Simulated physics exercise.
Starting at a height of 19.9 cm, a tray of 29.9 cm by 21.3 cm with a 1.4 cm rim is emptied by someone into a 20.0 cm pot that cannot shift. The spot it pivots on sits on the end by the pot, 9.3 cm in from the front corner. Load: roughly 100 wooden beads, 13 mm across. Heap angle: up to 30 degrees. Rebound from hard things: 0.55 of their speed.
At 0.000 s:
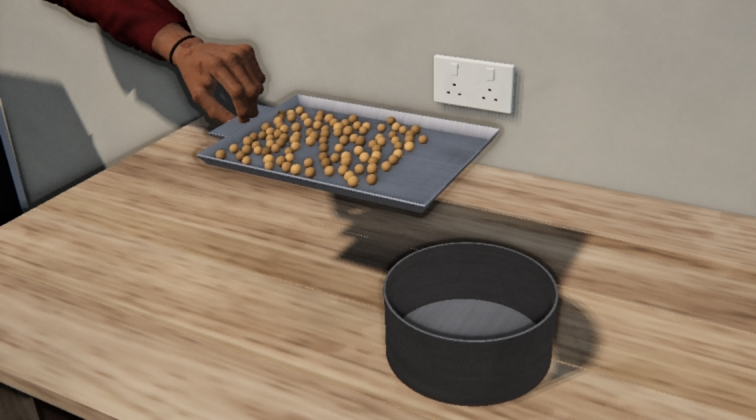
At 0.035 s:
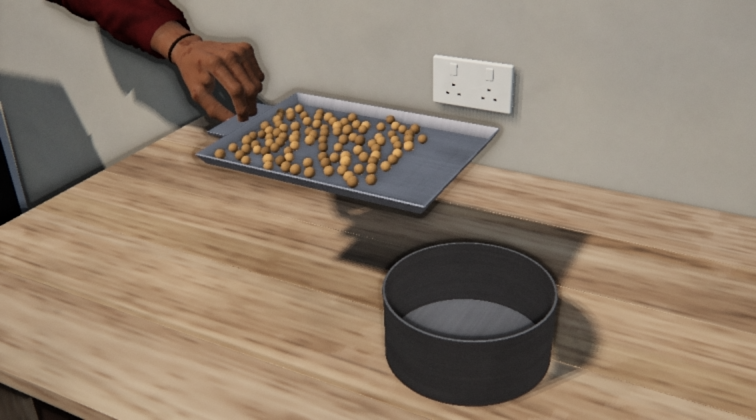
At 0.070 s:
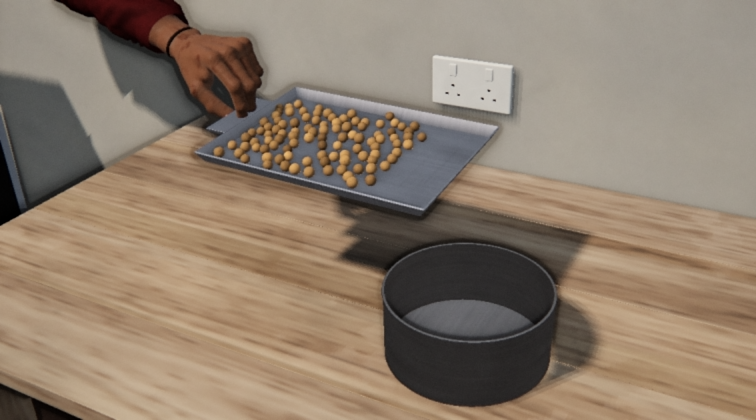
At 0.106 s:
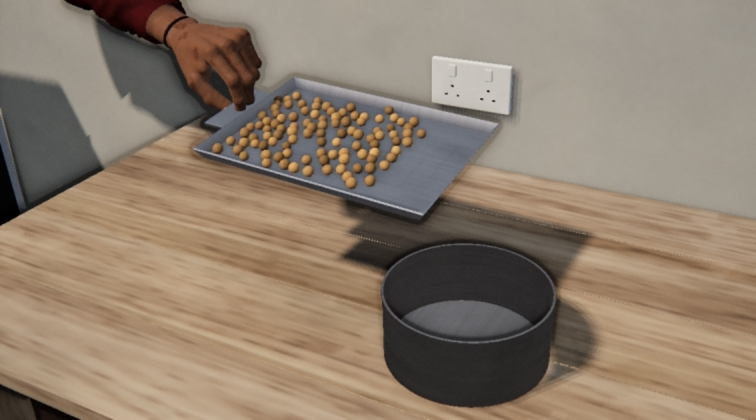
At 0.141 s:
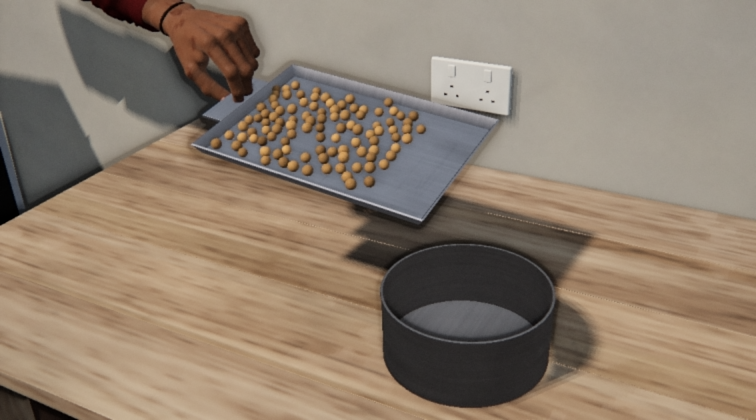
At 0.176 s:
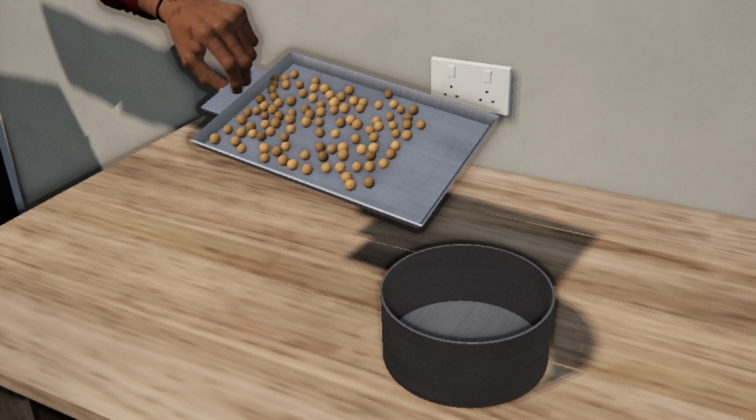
A metal tray scattered with small wooden beads begins almost level above a wooden worktop, with a hand at its far left end. The hand rises and the tray gradually tilts, its front right corner dipping slightly towards the dark round pot, while the beads stay spread across its surface.
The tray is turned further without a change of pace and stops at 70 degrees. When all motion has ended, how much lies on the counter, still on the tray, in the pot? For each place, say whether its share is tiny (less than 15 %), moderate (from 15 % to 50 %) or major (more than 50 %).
Shares - counter: Moderate, tray: Tiny, pot: Major.
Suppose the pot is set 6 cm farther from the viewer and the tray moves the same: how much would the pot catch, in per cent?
About 20 %.
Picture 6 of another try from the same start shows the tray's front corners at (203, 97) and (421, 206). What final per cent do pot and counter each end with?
Final per cent - pot 65, counter 35.
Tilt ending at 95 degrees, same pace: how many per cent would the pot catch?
About 65 in a hundred would end up in the pot.
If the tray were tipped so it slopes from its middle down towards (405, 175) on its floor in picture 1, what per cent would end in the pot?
Something like 95 in a hundred.
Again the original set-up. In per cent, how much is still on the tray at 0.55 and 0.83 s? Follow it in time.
In order, near 85 and near 0.
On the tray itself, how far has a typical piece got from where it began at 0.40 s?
Displacement on the tray: About 5 cm.
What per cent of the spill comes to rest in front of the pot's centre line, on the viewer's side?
Share: Some 90 %.
After 0.40 s, tilt 43 degrees; the tray holds 100 %, the pot 0 %.
After 0.55 s, tilt 62 degrees; the tray holds 85 %, the pot 0 %.
After 0.83 s, tilt 70 degrees; the tray holds 0 %, the pot 60 %.
By 1.9 s all is still; counter 35 %, tray 0 %, pot 65 %.
